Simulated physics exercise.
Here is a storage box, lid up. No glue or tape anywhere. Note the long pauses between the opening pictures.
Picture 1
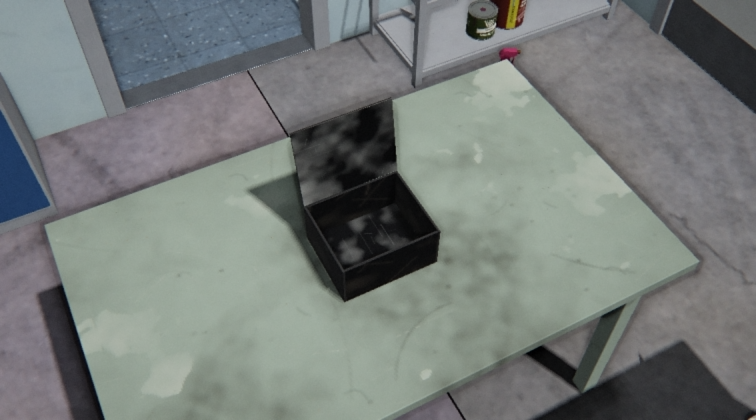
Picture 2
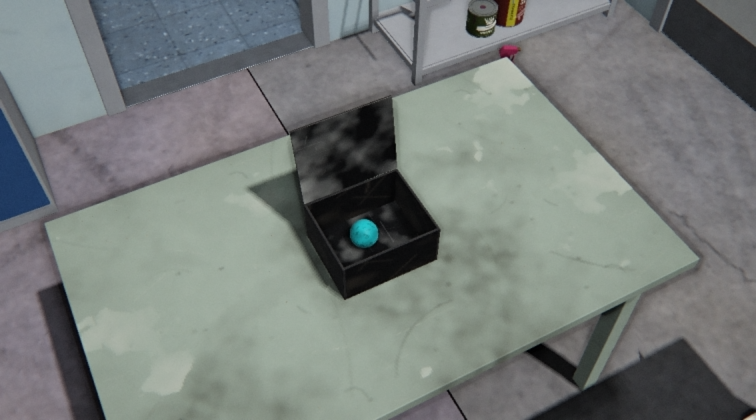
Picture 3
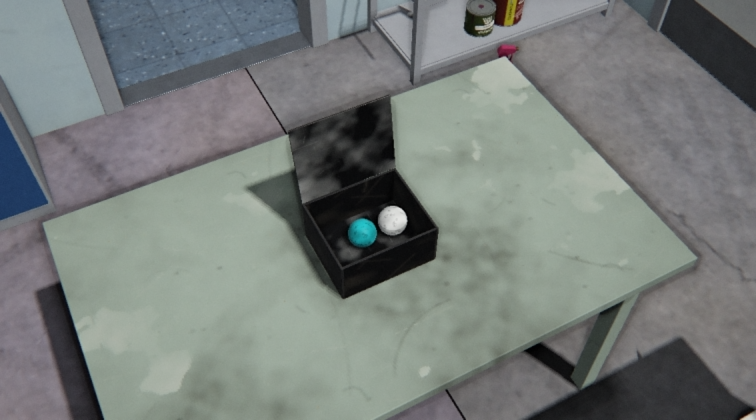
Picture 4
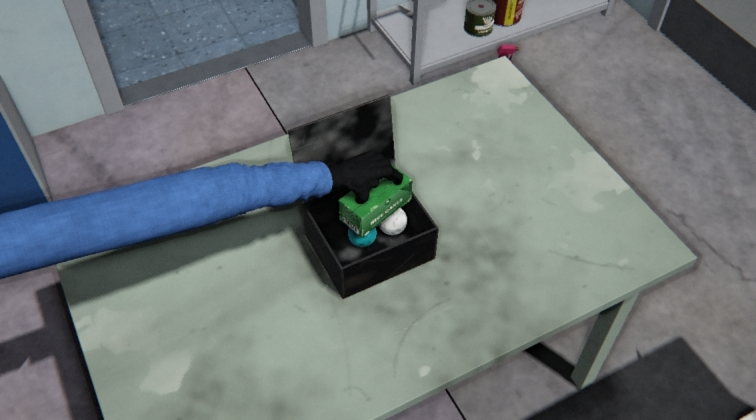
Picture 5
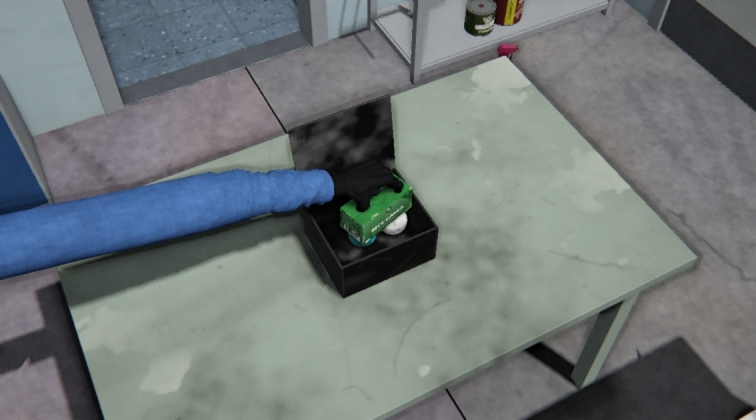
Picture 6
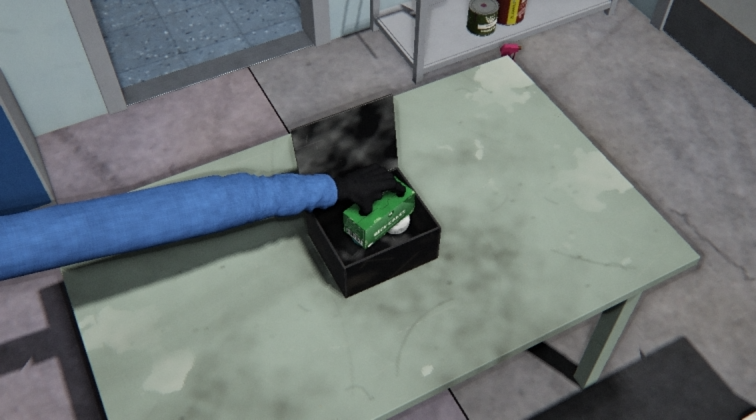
On a worn green table, an open black box holding first a turquoise ball, then a white one, as a blue-sleeved arm lowers in a green carton.
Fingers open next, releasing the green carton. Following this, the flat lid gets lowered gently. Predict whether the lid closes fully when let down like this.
The lid is going to go down completely.
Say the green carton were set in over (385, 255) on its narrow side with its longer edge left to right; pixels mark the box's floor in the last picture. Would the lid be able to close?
Once it's packed that way, the lid settles all the way.
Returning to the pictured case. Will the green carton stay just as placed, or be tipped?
By the end the green carton has leaned over.
Then, 0.40 s on from there, green carton turned 73° from how it was put near (390, 240); turquoise ball shifted about its own width; white ball shifted a little.
Then, 1.20 s on from there, lid starting down; green carton on its side near (396, 247); white ball shifted a little; turquoise ball shifted a little.
Then, 1.70 s on from there, lid 52° above the rim; green carton on its side near (396, 247); white ball shifted a little; turquoise ball shifted a little.
Then, 2.10 s on from there, lid 19° above the rim; green carton on its side near (396, 247); white ball shifted a little; turquoise ball shifted a little.
In the end, lid shut; toppled in the box, green carton; the other 2 unmoved. At the end, from the last picture's camera, green carton near (396, 247).
